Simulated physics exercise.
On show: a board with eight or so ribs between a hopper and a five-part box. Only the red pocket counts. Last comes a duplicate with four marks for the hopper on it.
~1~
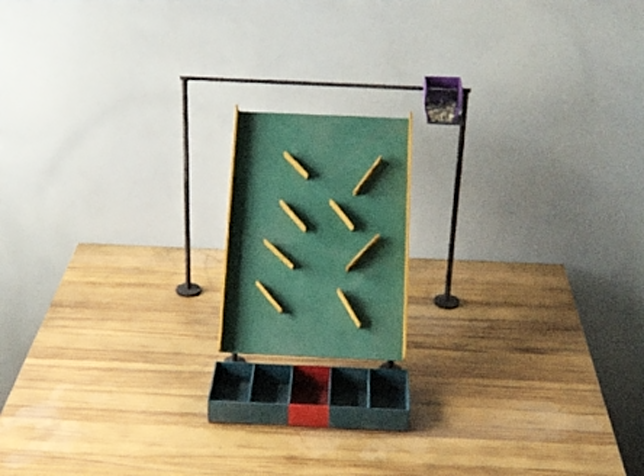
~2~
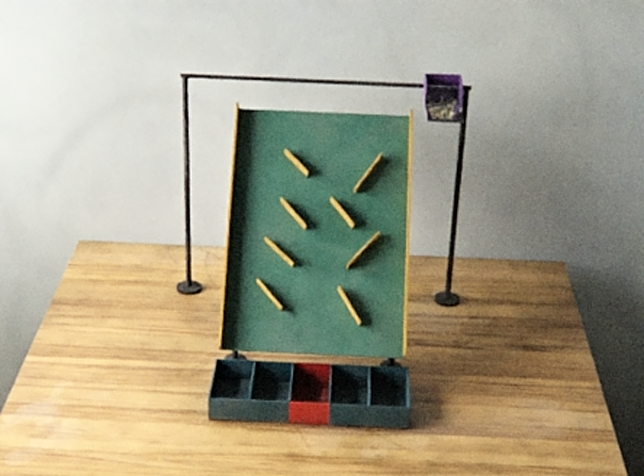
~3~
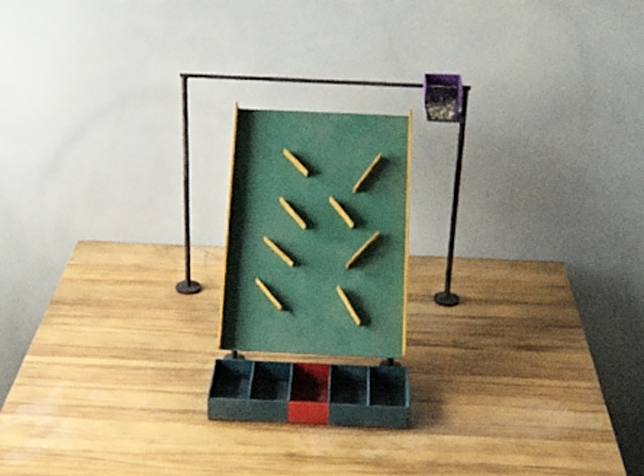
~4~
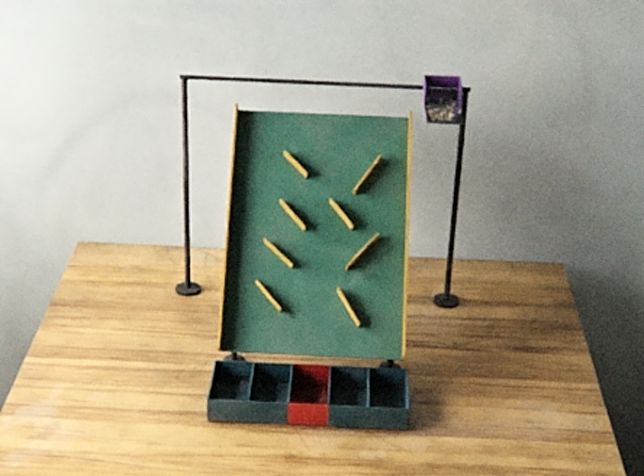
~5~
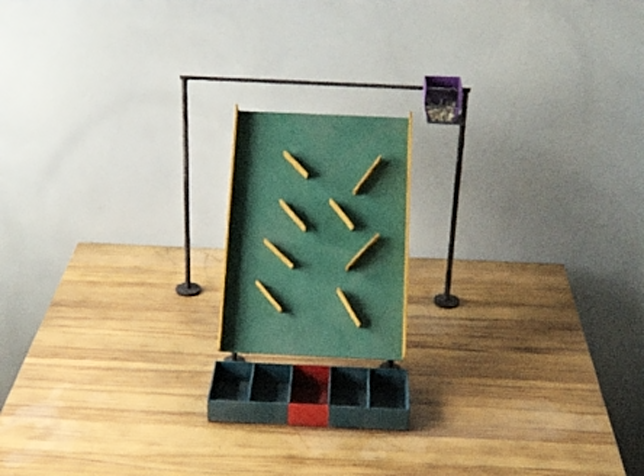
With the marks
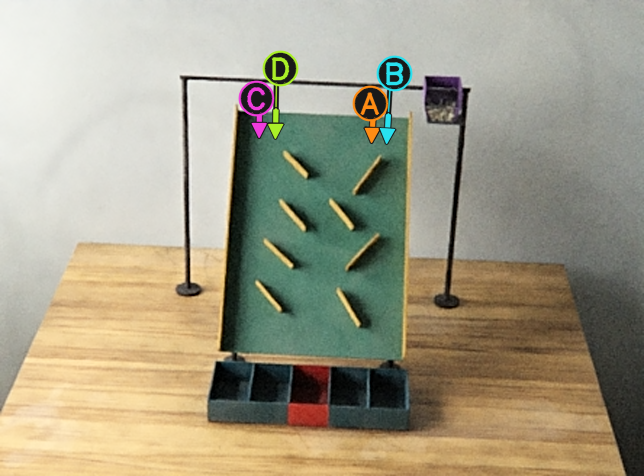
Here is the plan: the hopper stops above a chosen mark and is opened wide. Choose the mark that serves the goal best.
A beats the others.
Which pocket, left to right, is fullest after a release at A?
It is the third one.
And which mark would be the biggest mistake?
The answer is C.
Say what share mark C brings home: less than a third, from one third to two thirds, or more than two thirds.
Mark C gives less than a third.
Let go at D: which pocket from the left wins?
It is the first one.
On the marked copy, mark A meets the board at (371, 137); mark B meets the board at (386, 138); mark C meets the board at (259, 132); mark D meets the board at (275, 133).
With A, about two thirds in the red pocket, about a third in other pockets.
With B, about a quarter in the red pocket, about two thirds in other pockets, a small part held on the board, a stray few outside the box.
With C, a small part in the red pocket, most in other pockets, a stray few held on the board.
With D, about a quarter in the red pocket, about half in other pockets, a small part held on the board, a small part outside the box.
